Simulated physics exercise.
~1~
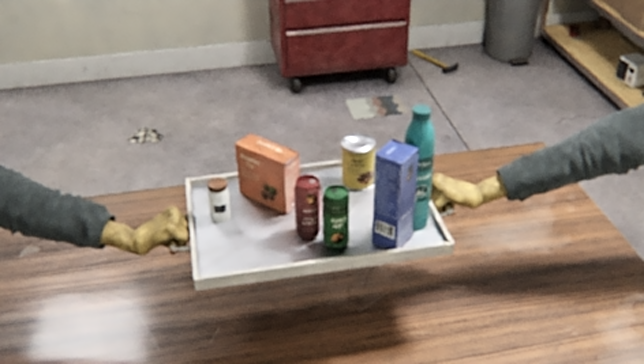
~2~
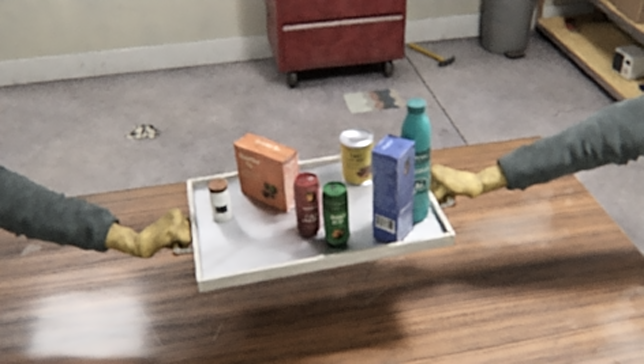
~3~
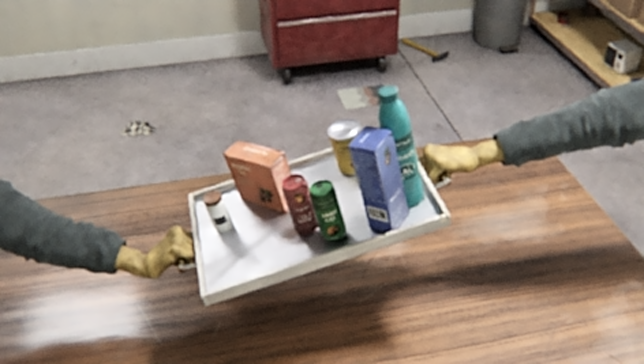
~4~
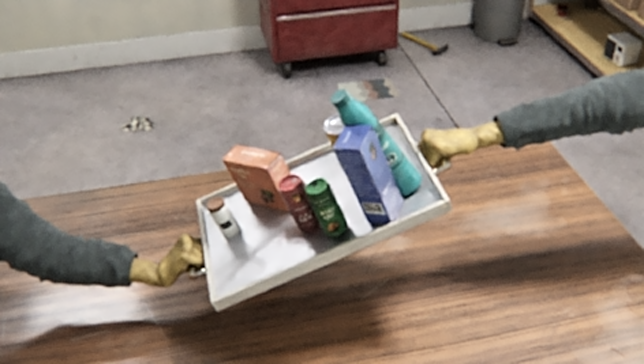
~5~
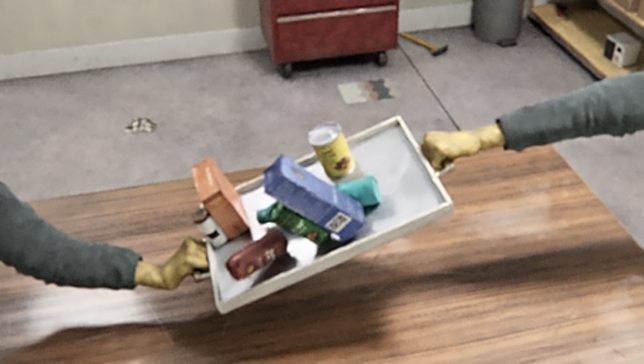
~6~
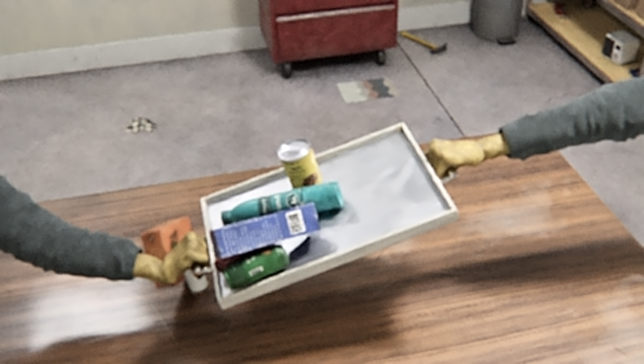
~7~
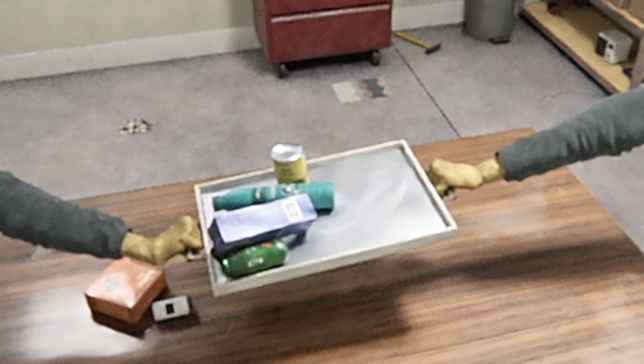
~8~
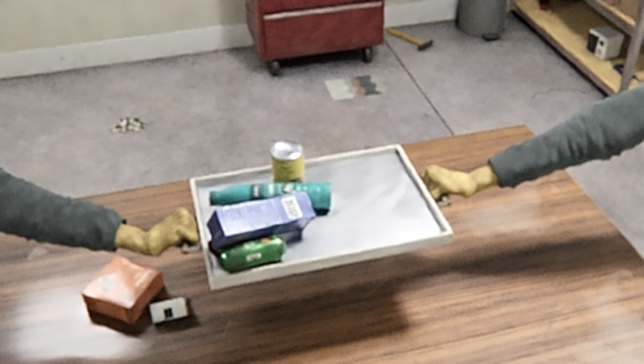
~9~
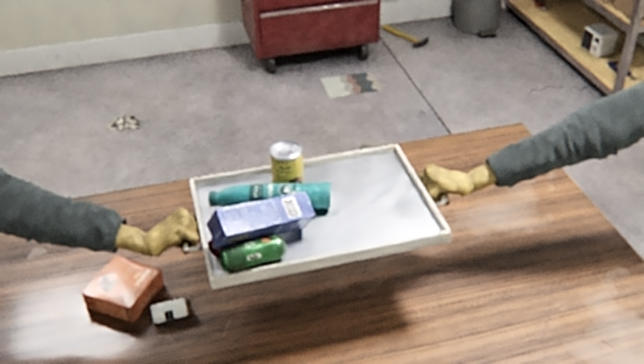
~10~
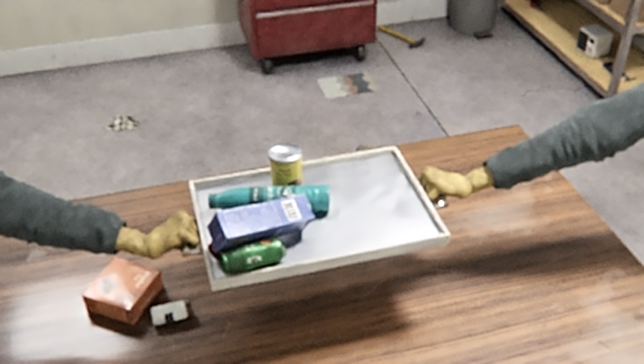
In a workshop seen from slightly above, with a red tool cabinet behind, two gloved hands hold a white-rimmed tray over a wooden table. On it stand an orange packet and small white shaker at left, red and green cans in the middle, and a yellow tin, blue carton and turquoise bottle towards the right. The tray tips left edge down, and the things lean, topple and slide left. The packet and shaker drop over the edge onto the table. The hands level the tray, leaving the bottle, carton and green can lying beside the upright tin.
